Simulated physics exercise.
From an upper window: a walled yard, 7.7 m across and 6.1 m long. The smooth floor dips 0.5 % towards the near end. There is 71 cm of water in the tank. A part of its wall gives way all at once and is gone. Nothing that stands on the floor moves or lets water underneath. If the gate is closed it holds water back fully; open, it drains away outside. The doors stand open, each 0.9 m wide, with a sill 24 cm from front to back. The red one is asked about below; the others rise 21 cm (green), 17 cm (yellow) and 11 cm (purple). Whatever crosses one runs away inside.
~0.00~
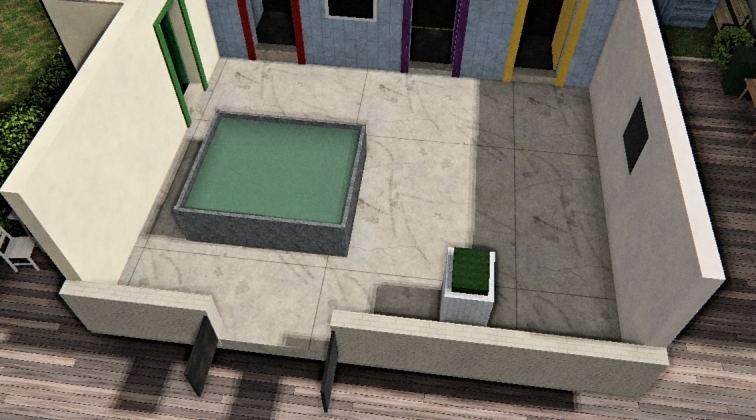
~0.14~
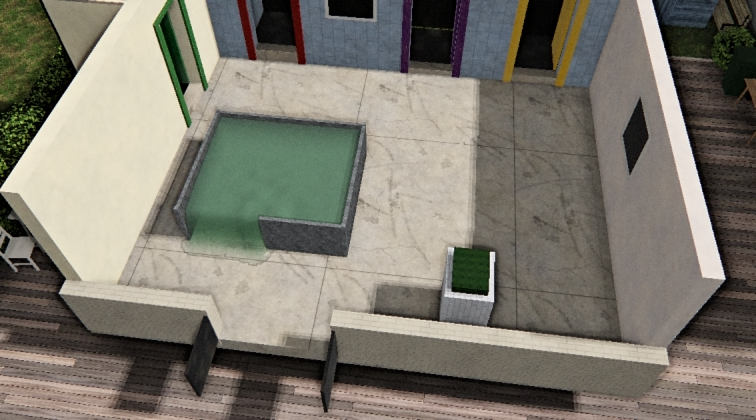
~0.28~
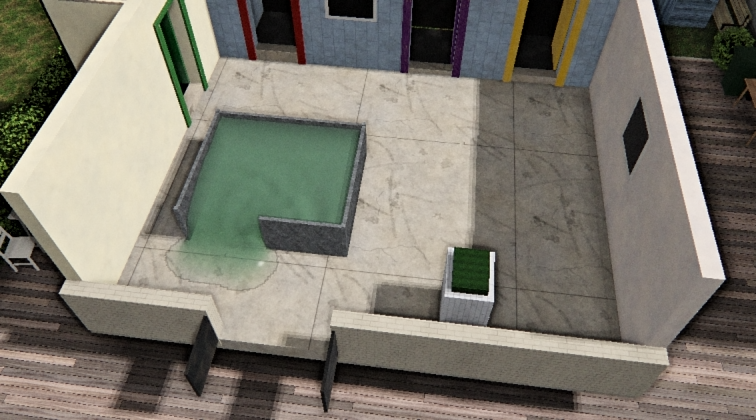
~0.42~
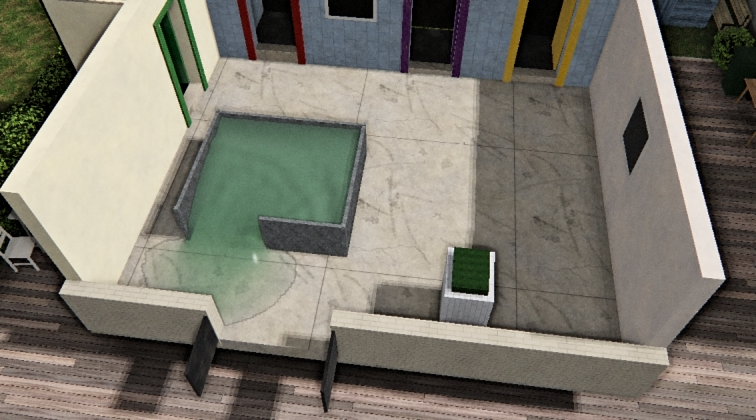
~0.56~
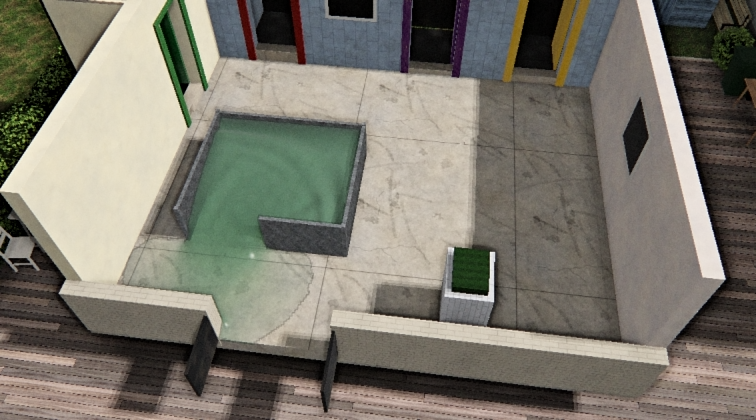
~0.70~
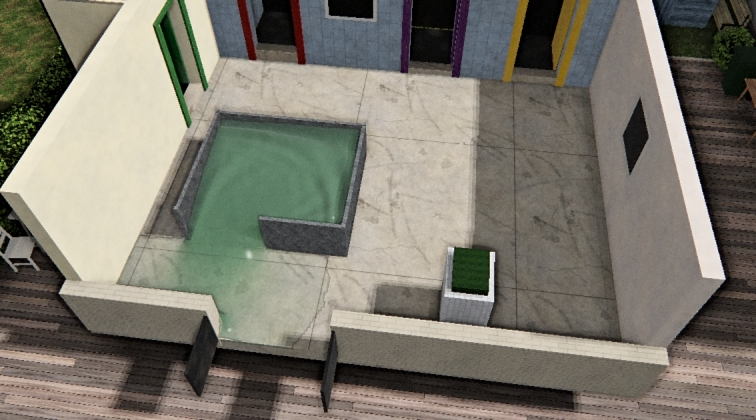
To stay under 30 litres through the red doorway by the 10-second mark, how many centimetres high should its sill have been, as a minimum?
At least 12 cm or so.
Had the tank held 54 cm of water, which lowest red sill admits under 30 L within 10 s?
Some 8.0 cm.
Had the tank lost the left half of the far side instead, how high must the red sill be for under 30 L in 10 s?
Then roughly 35 cm.
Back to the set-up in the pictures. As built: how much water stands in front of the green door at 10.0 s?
Roughly 6.0 cm deep.
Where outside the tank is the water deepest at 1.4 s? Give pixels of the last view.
At about (117, 311).
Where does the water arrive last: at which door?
It is the yellow one.
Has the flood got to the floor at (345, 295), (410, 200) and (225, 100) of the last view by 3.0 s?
In turn: Under water, still dry, wet.
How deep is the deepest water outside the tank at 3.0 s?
About 40 cm.
After 1.4 s water covers 10 % of the floor, deepest (71 cm) near (117, 311); it has not reached the red door.
After 3.0 s water covers 30 % of the floor, deepest (40 cm) near (106, 310); it has not reached the red door.
After 10.0 s water covers 95 % of the floor, deepest (13 cm) near (106, 310); 8 cm at the red door, 0 litres in over its 25 cm sill.
At the red door as built, the water arrived by 3.2 s and peaked near 16 cm at 3.4 s.
With a sill of 10 cm, 53 litres would have come in within the 10 s; with 13.5 cm, 15 litres. So under 30 litres takes about 12 cm.
